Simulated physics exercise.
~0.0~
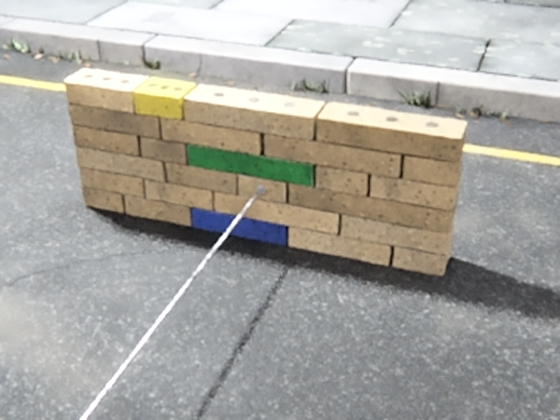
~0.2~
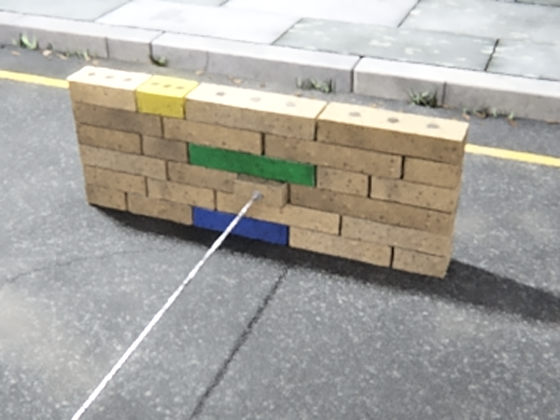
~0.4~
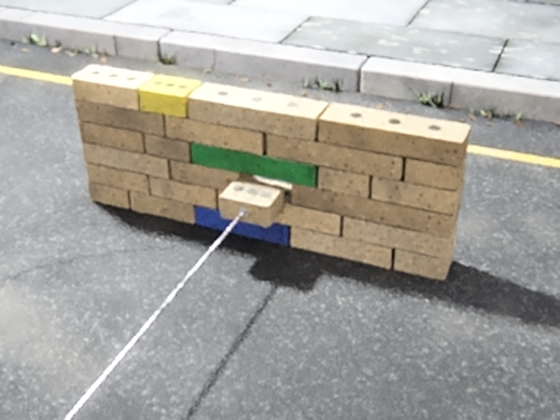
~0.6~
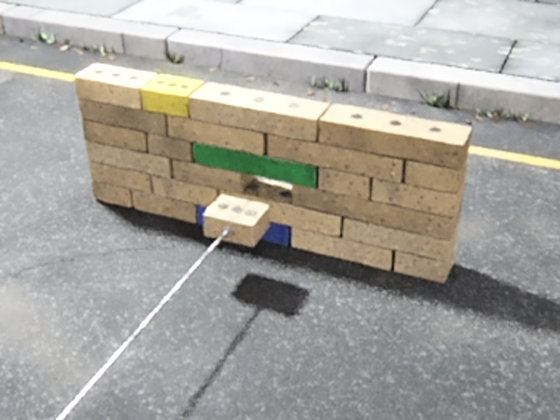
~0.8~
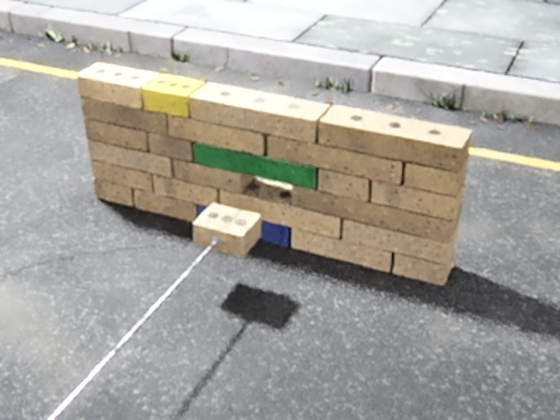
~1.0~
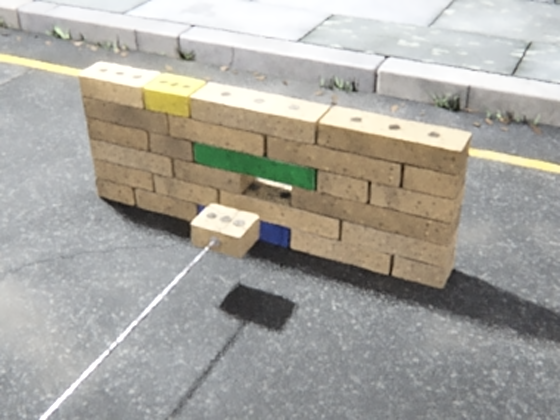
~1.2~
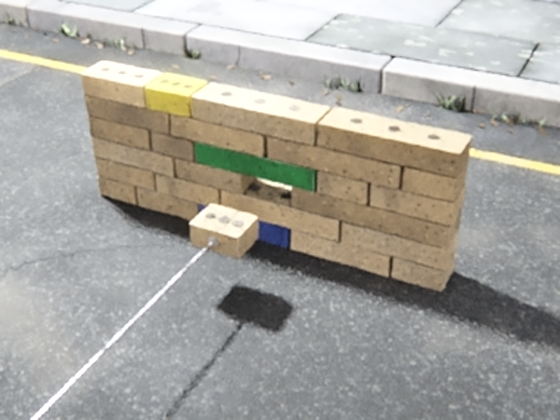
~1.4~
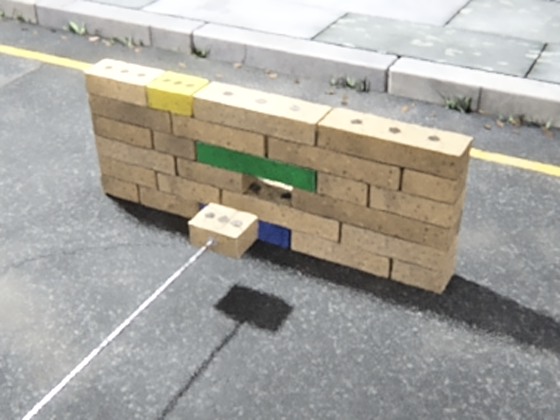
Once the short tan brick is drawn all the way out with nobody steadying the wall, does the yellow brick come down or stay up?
The yellow brick stays up, still in its place in the top row of the wall.
